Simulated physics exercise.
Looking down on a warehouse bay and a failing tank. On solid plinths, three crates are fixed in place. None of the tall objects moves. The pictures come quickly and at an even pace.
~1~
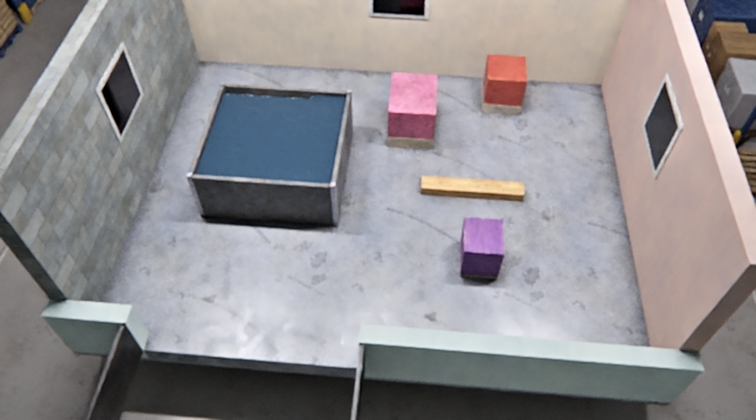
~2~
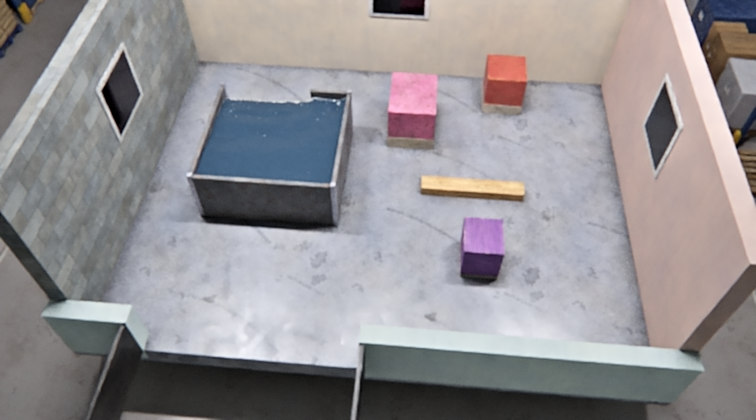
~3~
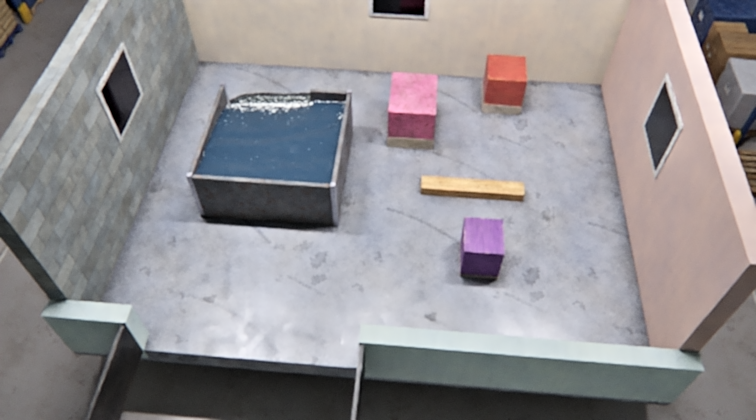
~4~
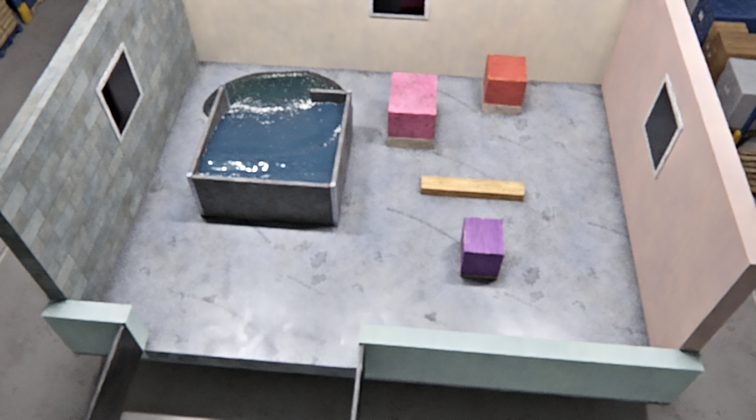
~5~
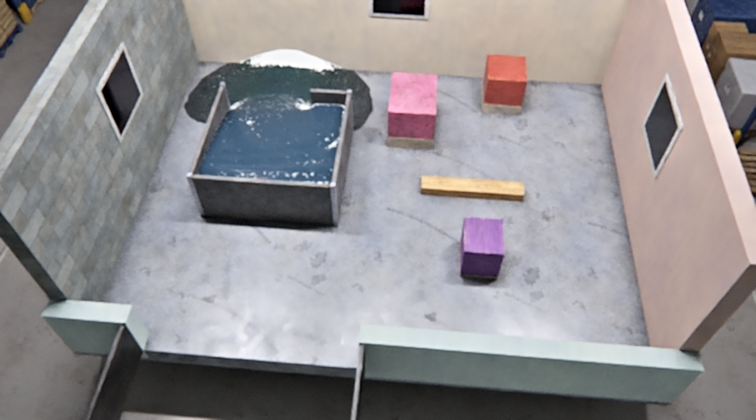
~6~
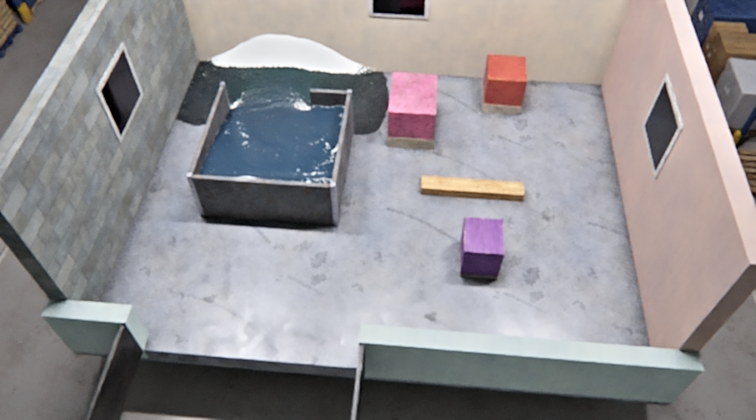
A square grey-walled tank of dark blue water stands at the left of a concrete-floored warehouse bay, seen from above by a still camera. Pink and red blocks sit on low plinths toward the back, with a yellow beam and a purple block nearer at right. Water churns through a gap in the tank's far side, spreads darkly both ways, and splashes white up the cream back wall.
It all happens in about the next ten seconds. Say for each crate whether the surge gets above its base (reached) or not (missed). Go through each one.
Outcome: The purple crate is lapped by the water, the pink crate is left alone by the water, the red crate is lapped by the water.
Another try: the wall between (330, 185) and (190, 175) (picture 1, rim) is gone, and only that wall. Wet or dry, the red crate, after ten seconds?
Result: Red is not reached.
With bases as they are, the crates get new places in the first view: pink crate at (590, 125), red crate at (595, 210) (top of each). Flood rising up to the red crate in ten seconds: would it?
The red crate simply stays high and dry.
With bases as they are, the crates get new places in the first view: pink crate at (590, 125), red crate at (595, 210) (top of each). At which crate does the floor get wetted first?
The pink one.
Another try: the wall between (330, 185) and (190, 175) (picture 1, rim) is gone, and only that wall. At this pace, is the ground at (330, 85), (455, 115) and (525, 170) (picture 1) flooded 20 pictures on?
The first comes out untouched, the second untouched, the third untouched.
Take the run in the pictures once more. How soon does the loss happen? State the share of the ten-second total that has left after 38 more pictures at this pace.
My reading is about 55 per cent.
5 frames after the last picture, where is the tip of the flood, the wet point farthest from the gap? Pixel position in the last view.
My estimate: Roughly (475, 80).
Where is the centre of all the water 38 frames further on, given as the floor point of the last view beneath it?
I'd say around (339, 165).
A moment on, water covers 15 % of the floor; the purple crate not reached, the pink crate water round its plinth, the red crate not reached.
Next, water covers 30 % of the floor; the purple crate not reached, the pink crate water round its plinth, the red crate water round its plinth.
Then, water covers 55 % of the floor; the purple crate not reached, the pink crate water round its plinth, the red crate water round its plinth.
Later, water covers 85 % of the floor; the purple crate water round its plinth, the pink crate water round its plinth, the red crate water round its plinth.
In the end, water covers 100 % of the floor; the purple crate was topped, the pink crate stayed above the water, the red crate was topped.
